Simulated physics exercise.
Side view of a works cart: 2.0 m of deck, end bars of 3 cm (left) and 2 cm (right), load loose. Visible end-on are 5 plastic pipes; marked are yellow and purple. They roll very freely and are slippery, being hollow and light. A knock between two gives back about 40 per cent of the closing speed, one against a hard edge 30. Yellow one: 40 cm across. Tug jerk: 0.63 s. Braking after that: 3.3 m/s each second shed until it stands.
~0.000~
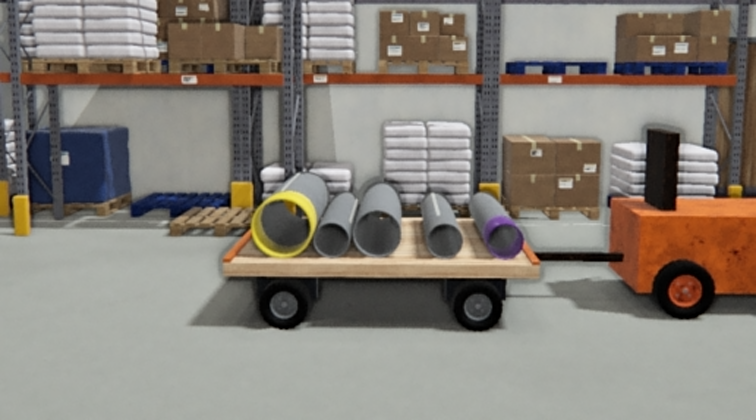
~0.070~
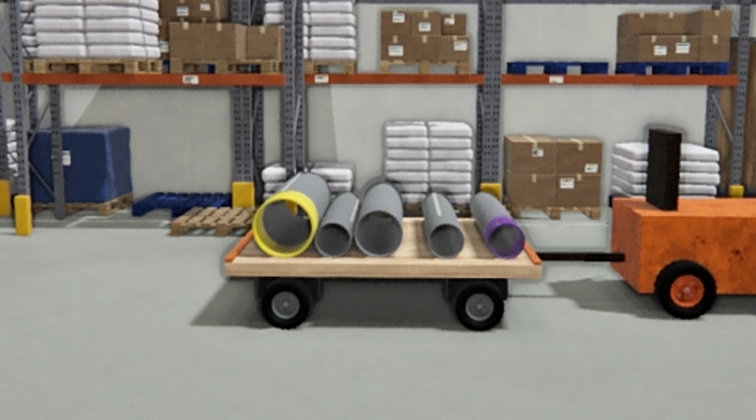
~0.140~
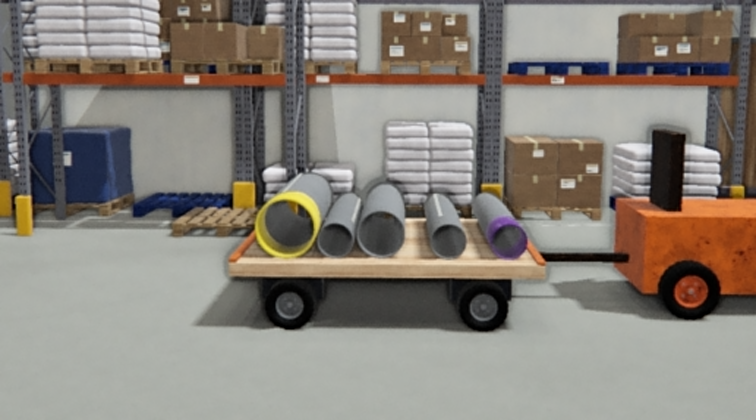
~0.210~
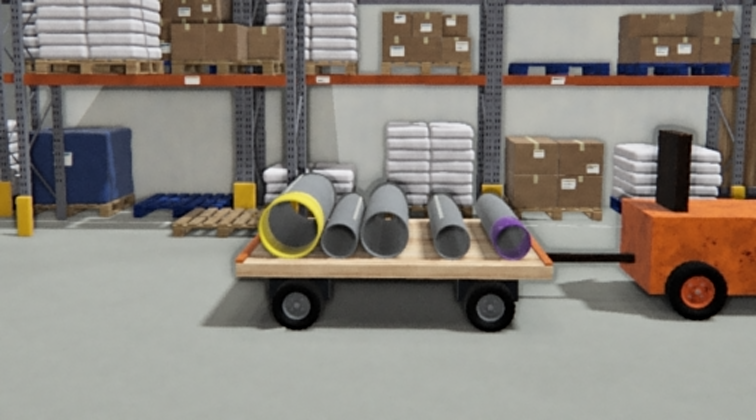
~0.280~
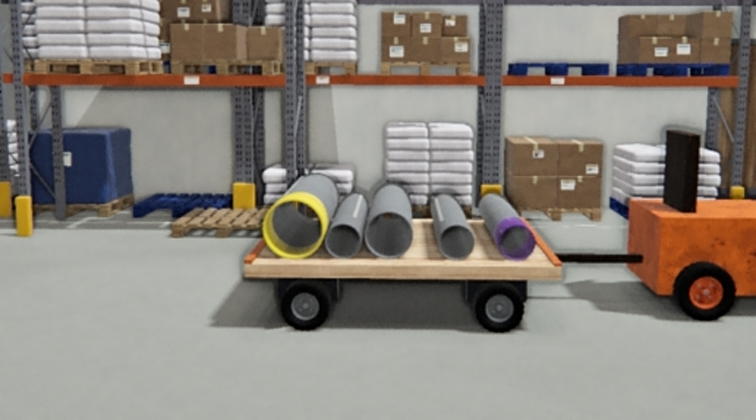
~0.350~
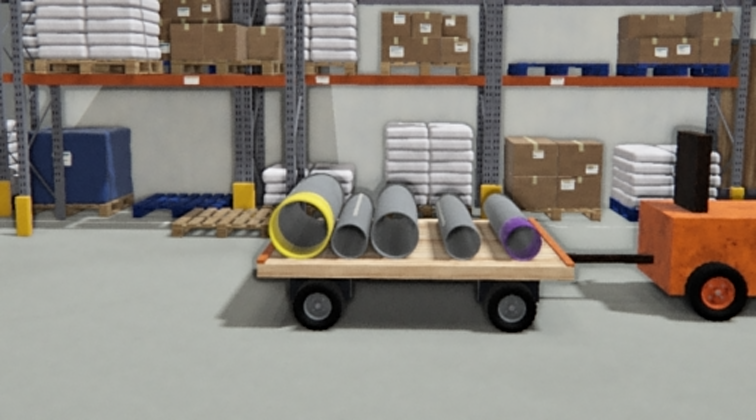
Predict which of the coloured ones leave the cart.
The yellow one comes off and the purple one does not fall.
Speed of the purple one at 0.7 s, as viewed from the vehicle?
It's travelling at about 1.5 m/s.
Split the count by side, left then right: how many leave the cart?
Result (left / right): 1 / 0.
By 0.7 s, yellow is over the left bar and falling; purple is on the deck, 60 cm from the right bar, rolling left along the cart; 1 gone from the cart.
By 0.9 s, yellow is over the left bar and falling; purple is on the deck, 85 cm from the right bar, rolling left along the cart; 1 gone from the cart.
Finally (5.4 s), yellow is over the left bar and down; purple is on the deck, 30 cm from the right bar; 1 gone from the cart.
